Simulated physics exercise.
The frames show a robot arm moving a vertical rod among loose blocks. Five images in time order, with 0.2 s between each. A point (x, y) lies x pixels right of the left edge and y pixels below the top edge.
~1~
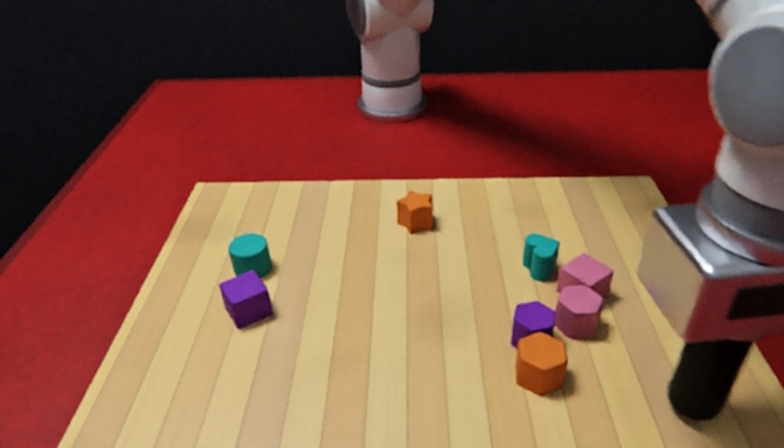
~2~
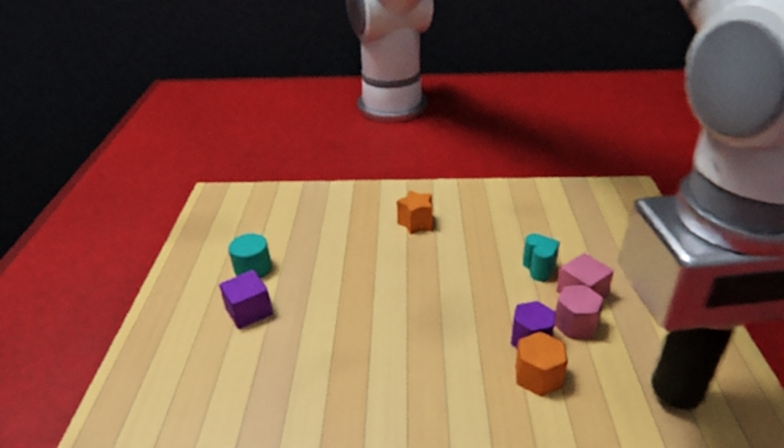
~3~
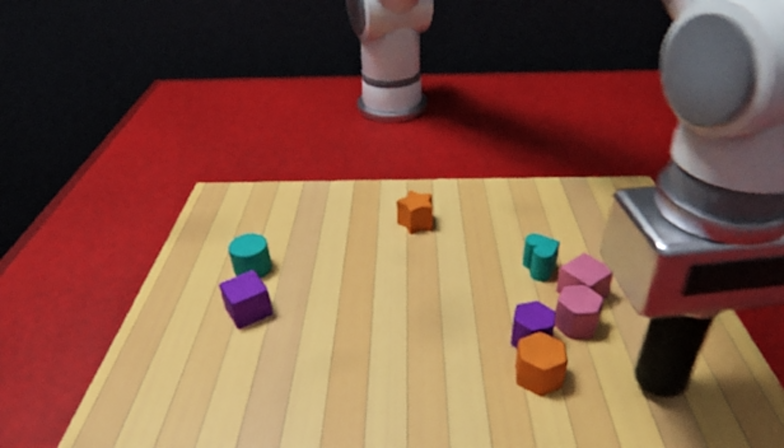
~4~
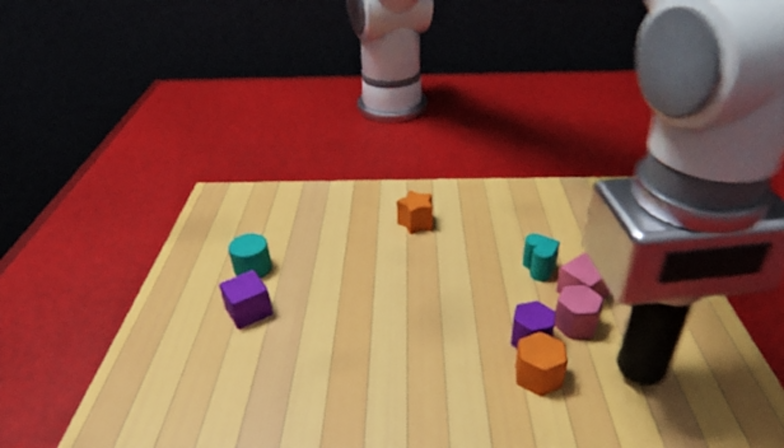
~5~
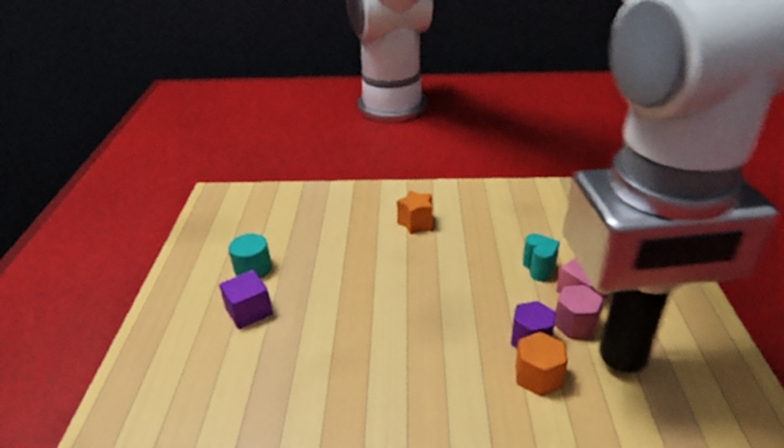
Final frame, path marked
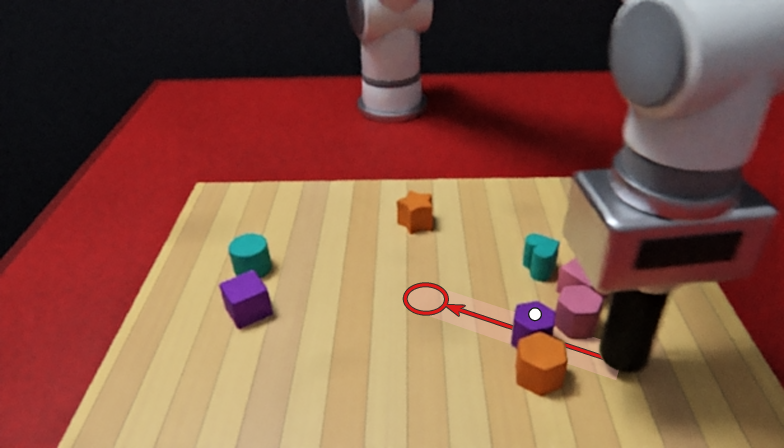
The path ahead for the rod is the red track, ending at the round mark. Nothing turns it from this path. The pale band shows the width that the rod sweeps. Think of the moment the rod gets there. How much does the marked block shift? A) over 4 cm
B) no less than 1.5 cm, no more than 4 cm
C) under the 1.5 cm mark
(A)
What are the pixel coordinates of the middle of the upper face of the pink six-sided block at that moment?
The point I'd pick in the picture is (562, 286).
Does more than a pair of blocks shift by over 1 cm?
No - that is not the case.
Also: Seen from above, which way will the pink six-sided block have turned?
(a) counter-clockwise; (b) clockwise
The one that fits is b, clockwise.
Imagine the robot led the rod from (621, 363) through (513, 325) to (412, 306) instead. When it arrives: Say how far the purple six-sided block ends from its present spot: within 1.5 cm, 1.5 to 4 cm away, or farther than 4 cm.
Overall it shifts more than 4 cm.
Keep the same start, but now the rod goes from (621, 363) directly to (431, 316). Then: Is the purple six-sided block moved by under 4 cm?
No
The line goes from (621, 363) directly to (426, 299); the dot is on the purple six-sided block.
What follows on the original path. One third of the way, rod at (550, 332); purple six-sided block at (510, 309); pink six-sided block at (563, 286), turned 25° clockwise.
Two thirds of the way, rod at (484, 311); purple six-sided block at (445, 297), turned 30° anticlockwise; pink six-sided block at (562, 286), turned 30° clockwise.
At the end, rod at (426, 291); purple six-sided block at (409, 299), turned 70° anticlockwise; orange six-sided block unmoved; pink six-sided block at (562, 286), turned 30° clockwise.
